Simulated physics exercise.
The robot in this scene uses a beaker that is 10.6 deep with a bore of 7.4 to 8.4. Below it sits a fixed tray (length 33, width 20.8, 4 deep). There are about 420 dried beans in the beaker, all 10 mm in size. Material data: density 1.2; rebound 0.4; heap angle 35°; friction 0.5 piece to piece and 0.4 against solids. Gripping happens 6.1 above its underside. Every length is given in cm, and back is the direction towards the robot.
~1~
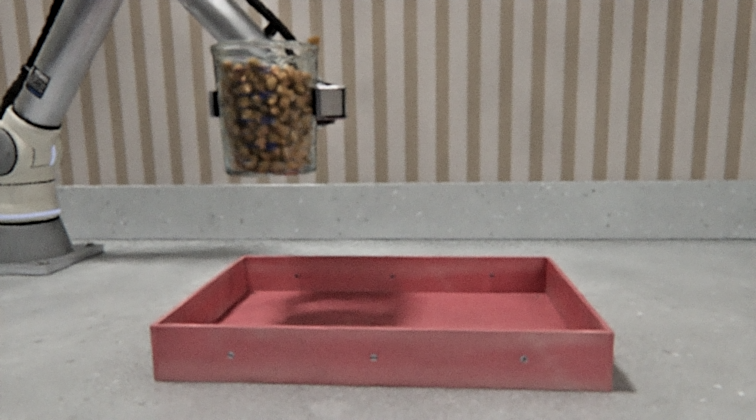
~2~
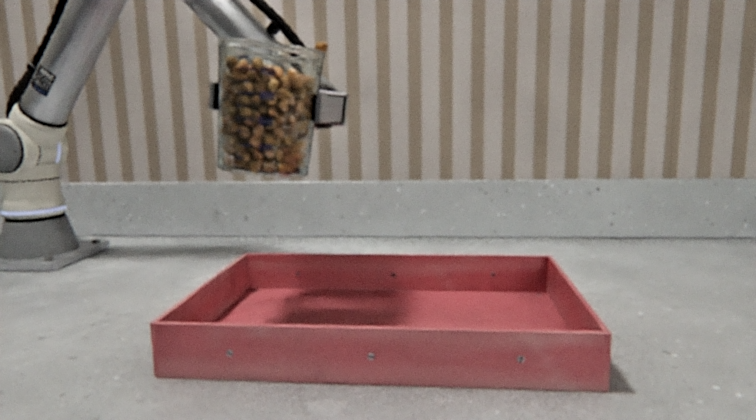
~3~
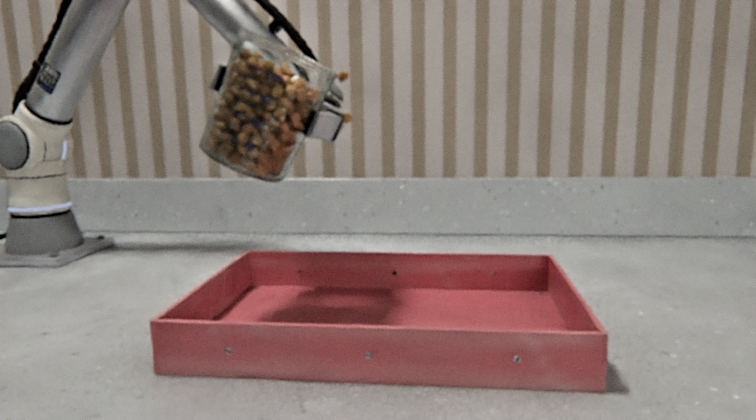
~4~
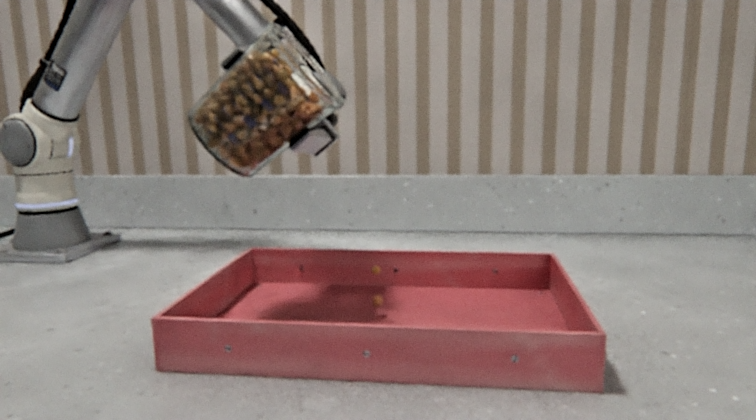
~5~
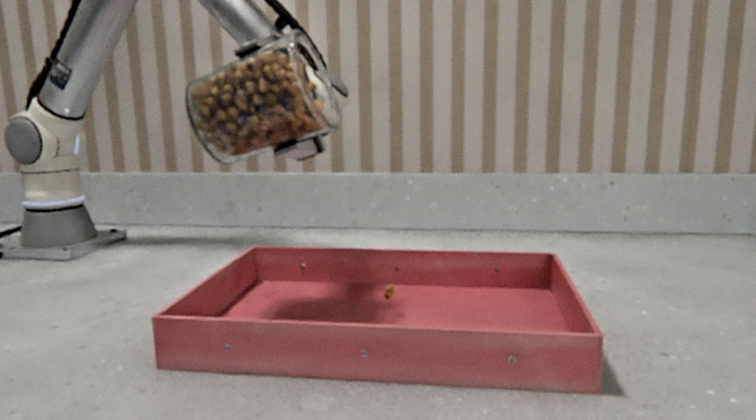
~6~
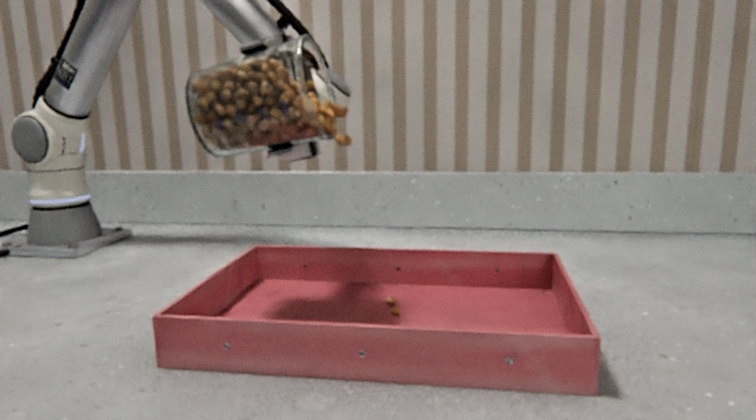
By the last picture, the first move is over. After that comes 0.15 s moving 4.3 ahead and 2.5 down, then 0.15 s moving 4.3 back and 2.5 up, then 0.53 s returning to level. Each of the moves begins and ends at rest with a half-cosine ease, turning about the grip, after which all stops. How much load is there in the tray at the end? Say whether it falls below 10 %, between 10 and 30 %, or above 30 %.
It falls between 10 and 30 %.
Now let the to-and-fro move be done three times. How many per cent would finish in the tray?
My guess is near 35 per cent.
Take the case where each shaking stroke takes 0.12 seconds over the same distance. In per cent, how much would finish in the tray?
The share would be near 25 %.
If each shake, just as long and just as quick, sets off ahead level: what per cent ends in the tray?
35 %.
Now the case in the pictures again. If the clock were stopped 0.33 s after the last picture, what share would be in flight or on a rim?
That comes to about 8 per cent, more or less.
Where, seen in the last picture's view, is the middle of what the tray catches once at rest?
I'd say somewhere near (416, 317) in the final view.
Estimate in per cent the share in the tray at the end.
Around 20 percent.
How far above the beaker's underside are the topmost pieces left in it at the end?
10.0 cm.
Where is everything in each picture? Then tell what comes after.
In the first frame, the beaker middle at (269, 112), level; upper third of the load around (265, 86), from x 225 to 315, top at y 40; 423 in the beaker.
In the second frame, the beaker middle at (268, 111), tilted 7° forward; upper third of the load around (265, 85), from x 225 to 325, top at y 45.
In the third frame, the beaker middle at (265, 109), tilted 27° forward; upper third of the load around (265, 85), from x 210 to 345, top at y 55; 421 in the beaker, 2 in flight or on a rim.
In the fourth frame, the beaker middle at (263, 106), tilted 51° forward; upper third of the load around (267, 84), from x 200 to 380, top at y 50; 421 in the beaker, 2 in the tray.
In the fifth frame, the beaker middle at (262, 103), tilted 71° forward; upper third of the load around (264, 82), from x 200 to 390, top at y 55; 421 in the beaker, 2 in the tray.
In the sixth frame, the beaker middle at (262, 102), tilted 78° forward; upper third of the load around (254, 85), from x 200 to 395, top at y 60; 419 in the beaker, 2 in the tray, 2 in flight or on a rim.
Then, 0.33 s on, tilted 77° forward, highest piece 23 above the table; 353 in the beaker, 36 in the tray, 34 in flight or on a rim.
Then, 0.66 s on, tilted 17° forward, highest piece 24 above the table; 344 in the beaker, 79 in the tray.
Then, 1.03 s on, level, highest piece 24 above the table; 344 in the beaker, 79 in the tray.
Then, 2.08 s on, level, highest piece 24 above the table; 344 in the beaker, 79 in the tray.
In the end, 344 in the beaker, 79 in the tray. That is 19 % in the tray.
